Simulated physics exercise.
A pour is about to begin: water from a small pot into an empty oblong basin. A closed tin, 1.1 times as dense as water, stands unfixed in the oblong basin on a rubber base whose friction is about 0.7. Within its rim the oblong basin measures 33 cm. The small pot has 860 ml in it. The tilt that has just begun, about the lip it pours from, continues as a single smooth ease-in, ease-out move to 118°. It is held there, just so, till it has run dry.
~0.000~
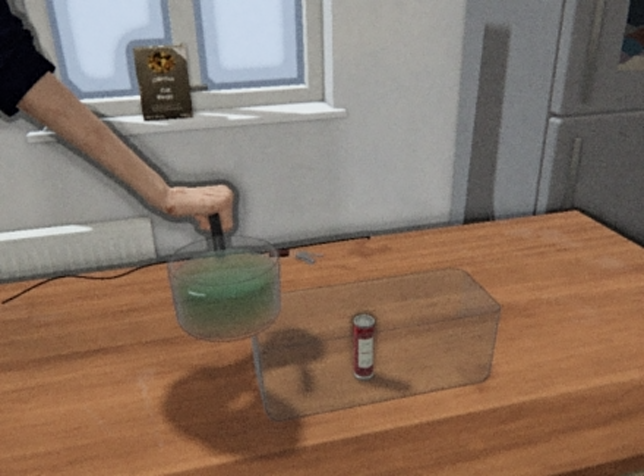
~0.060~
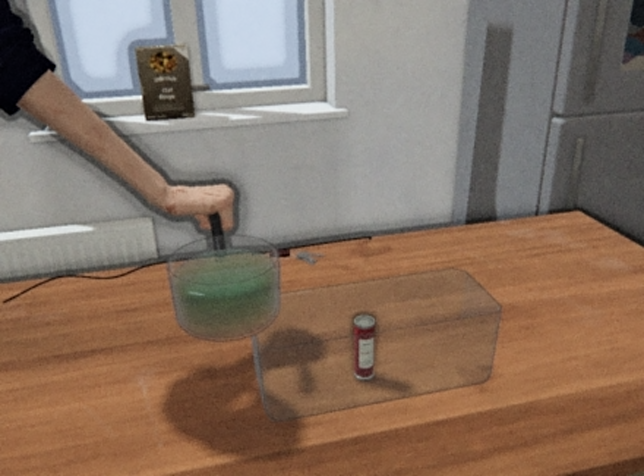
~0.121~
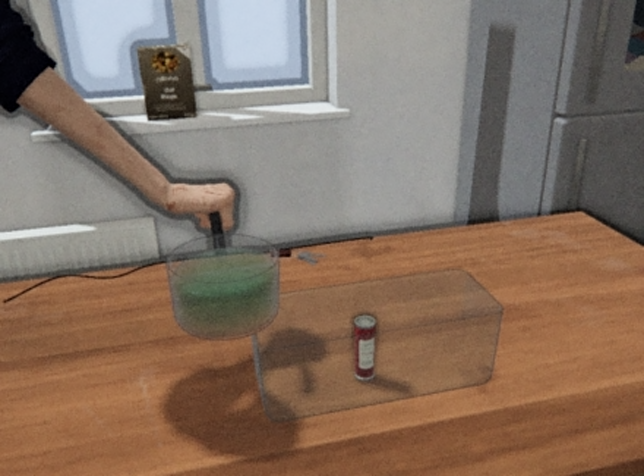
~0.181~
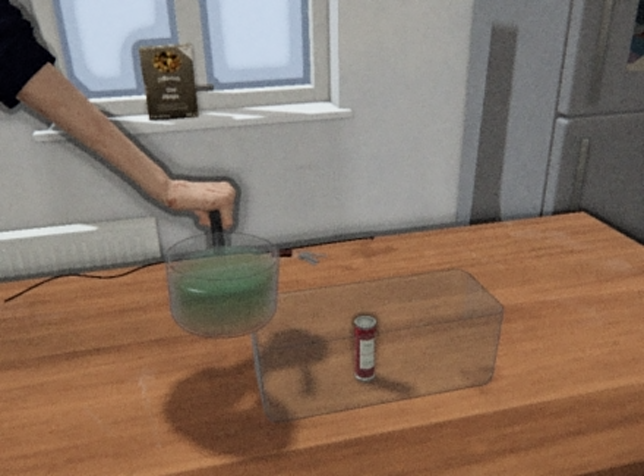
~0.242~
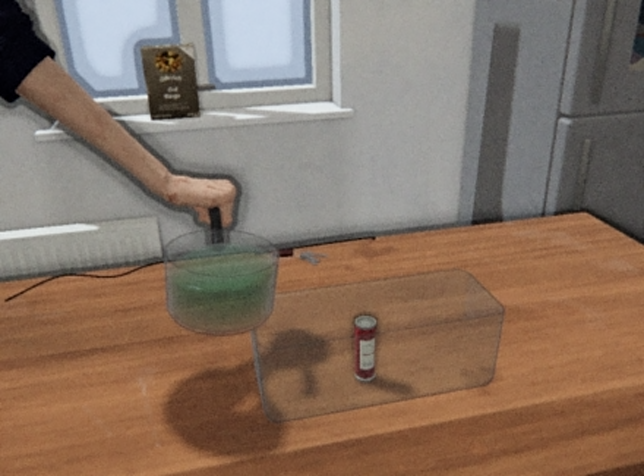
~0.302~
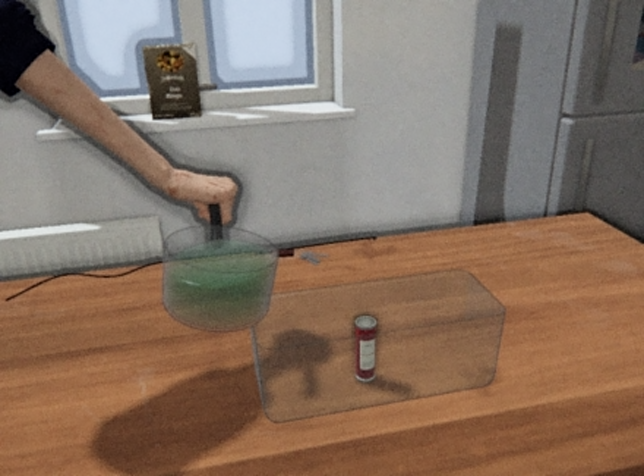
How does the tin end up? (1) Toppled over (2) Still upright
Toppled over.
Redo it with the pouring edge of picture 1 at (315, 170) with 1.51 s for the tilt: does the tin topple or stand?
Then the tin remains standing.
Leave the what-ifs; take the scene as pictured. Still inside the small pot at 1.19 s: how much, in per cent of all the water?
I reckon near 8 per cent still sits there.
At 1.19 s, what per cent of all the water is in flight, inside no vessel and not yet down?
Something like 12 per cent is in the air then.
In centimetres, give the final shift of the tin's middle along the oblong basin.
It finishes around 7.5 cm from where it began.
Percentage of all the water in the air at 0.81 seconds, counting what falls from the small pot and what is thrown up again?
At that moment, about 26 percent.
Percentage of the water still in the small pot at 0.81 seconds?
Roughly 62 %.
By 0.81 s the tilt is 66° and 63 per cent is still to pour; the tin stands where it began.
By 1.19 s the tilt is 105° and 8 per cent is still to pour; the tin leans 49°.
By 1.58 s the tilt is 118° and 0 per cent is still to pour; the tin lies on its side.
By 2.01 s the tilt is 118° and 0 per cent is still to pour; the tin lies on its side.
At rest the tin lies on its side.
